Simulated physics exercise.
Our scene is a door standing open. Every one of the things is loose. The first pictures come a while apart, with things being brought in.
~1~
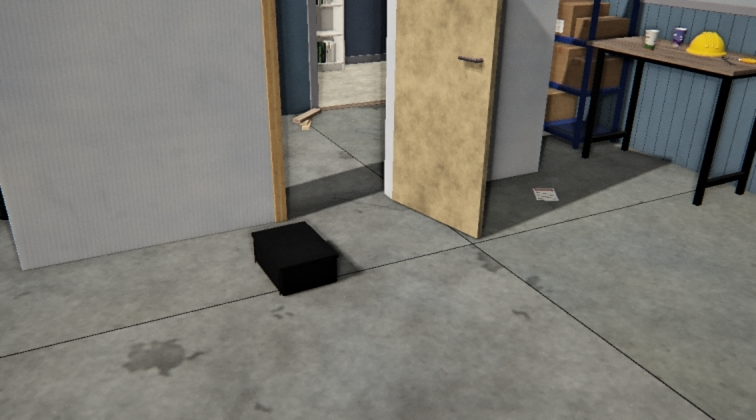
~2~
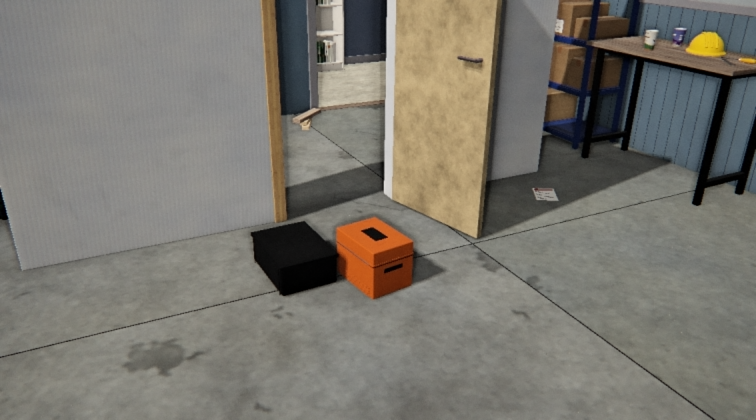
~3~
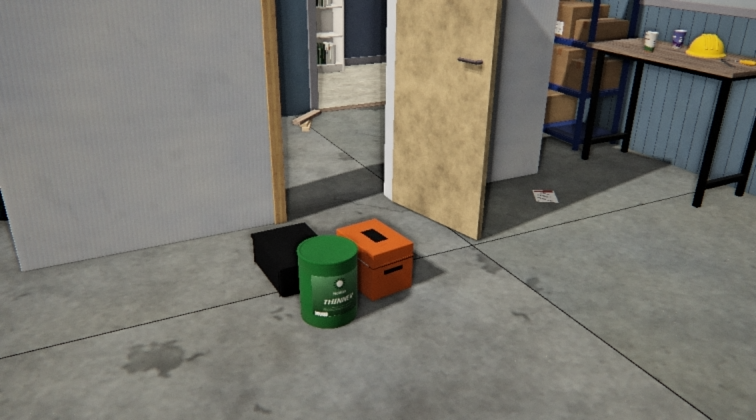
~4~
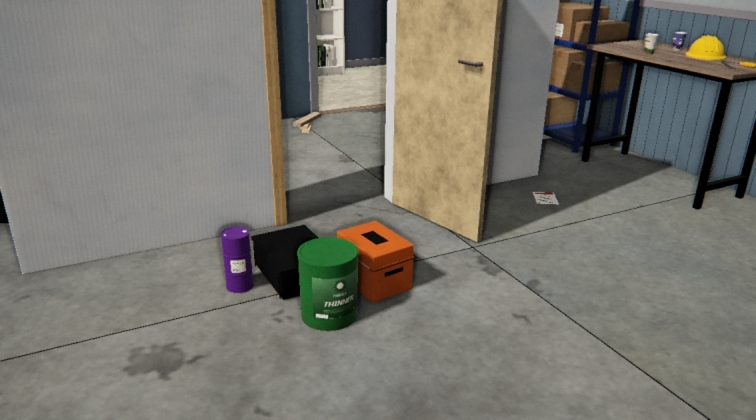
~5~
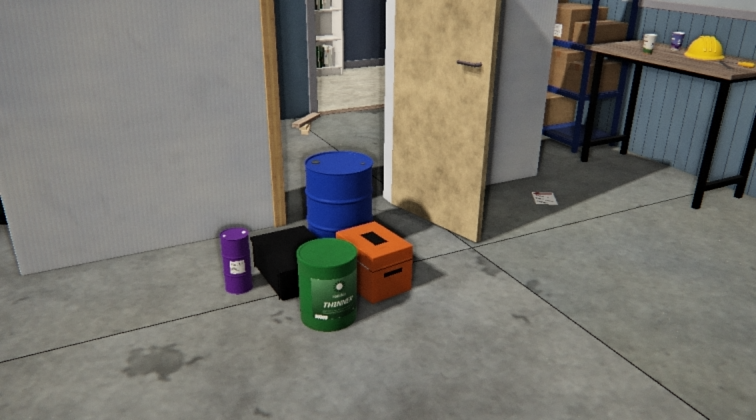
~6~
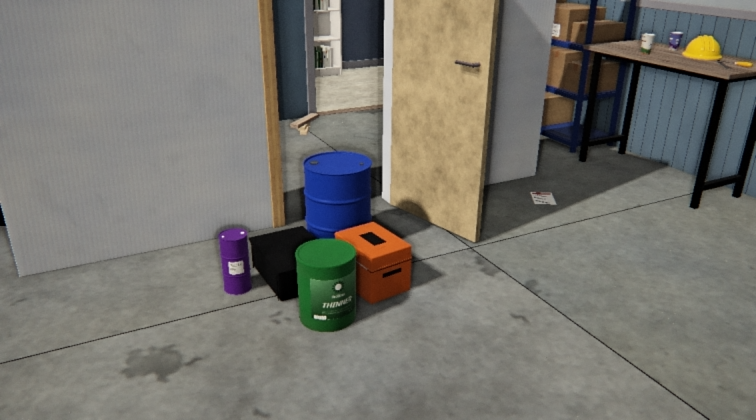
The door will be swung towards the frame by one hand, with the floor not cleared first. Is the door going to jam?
Yes - my prediction is that the door will be halted.
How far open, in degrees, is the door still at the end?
It stays open at around 50°.
Then, 0.50 s after the last picture, door 91° open.
Then, 0.80 s after the last picture, door 74° open.
Then, 1.10 s after the last picture, door 55° open.
At rest, door 51° open; all 5 in place. Seen from the same camera at the end, blue drum near (337, 204).
